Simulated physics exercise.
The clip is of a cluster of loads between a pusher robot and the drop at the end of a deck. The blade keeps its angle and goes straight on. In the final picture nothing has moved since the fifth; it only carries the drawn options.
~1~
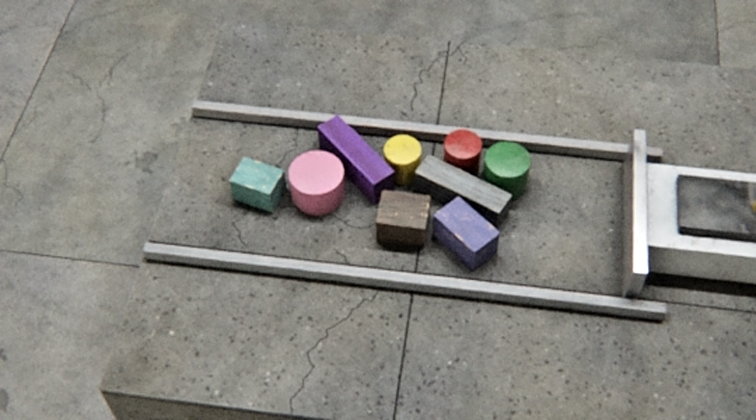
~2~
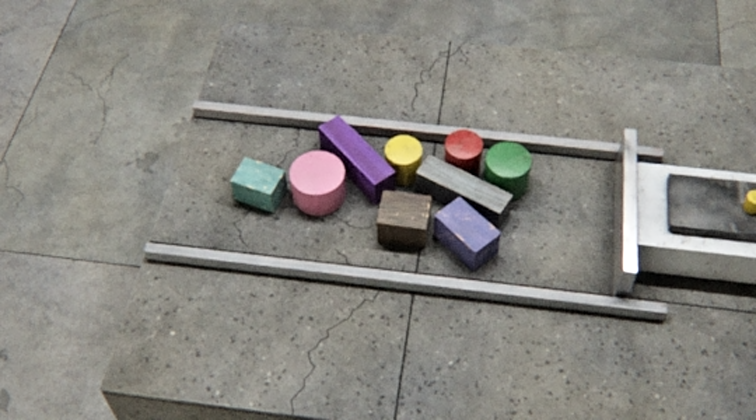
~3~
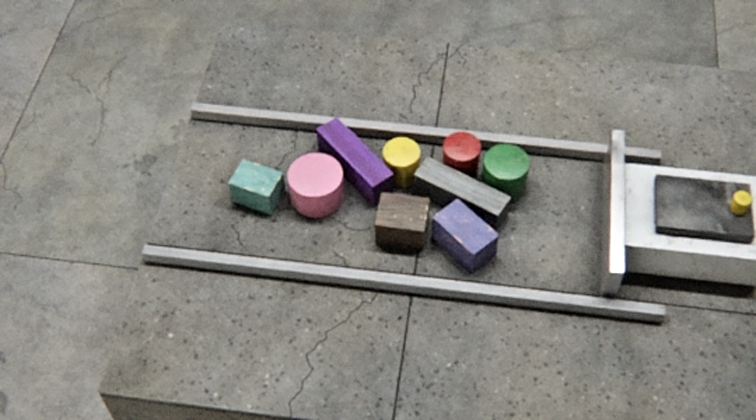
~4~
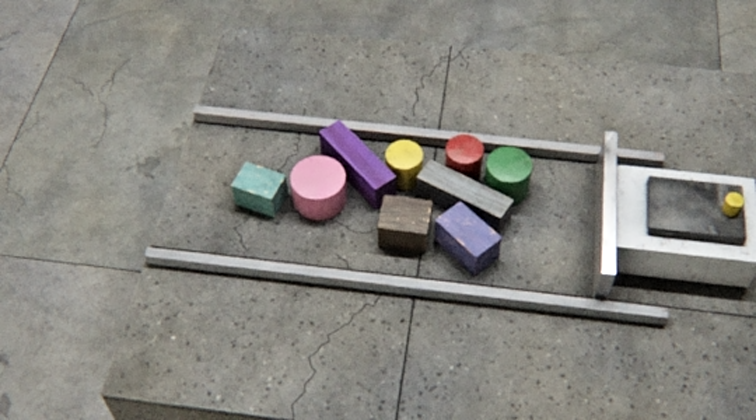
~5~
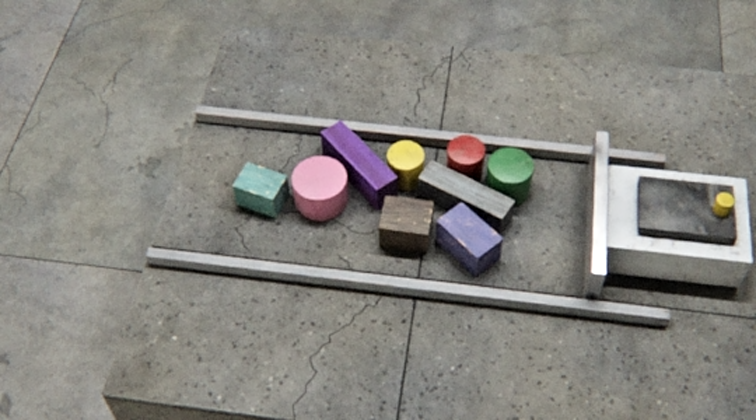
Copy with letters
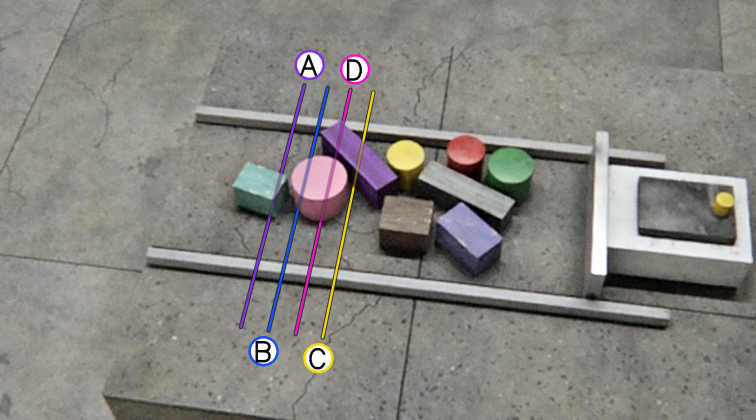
On a grey stone floor between two metal rails, a wide metal pusher slid slowly a short way left toward a cluster of colourful blocks and cylinders, which stayed where they were, untouched.
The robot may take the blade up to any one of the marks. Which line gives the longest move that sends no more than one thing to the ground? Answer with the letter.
At B, and not beyond.
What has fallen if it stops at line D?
The turquoise crate goes over.
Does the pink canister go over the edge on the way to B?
By then, no.
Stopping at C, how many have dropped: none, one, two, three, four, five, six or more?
The count is none.
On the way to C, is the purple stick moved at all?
By then, yes.
On the marked copy, A at (275, 196); B at (301, 198); C at (350, 204); D at (325, 201).
With B. Early on, robot (567, 195); red canister (434, 149); yellow canister (387, 156).
Further on, robot (458, 183); turquoise crate (210, 185); pink canister (256, 195).
At the end, robot (376, 174); turquoise crate over the edge; pink canister (178, 186); one fallen.
As for the rest, A drops two; C is within the limit but short; D is within the limit but short.
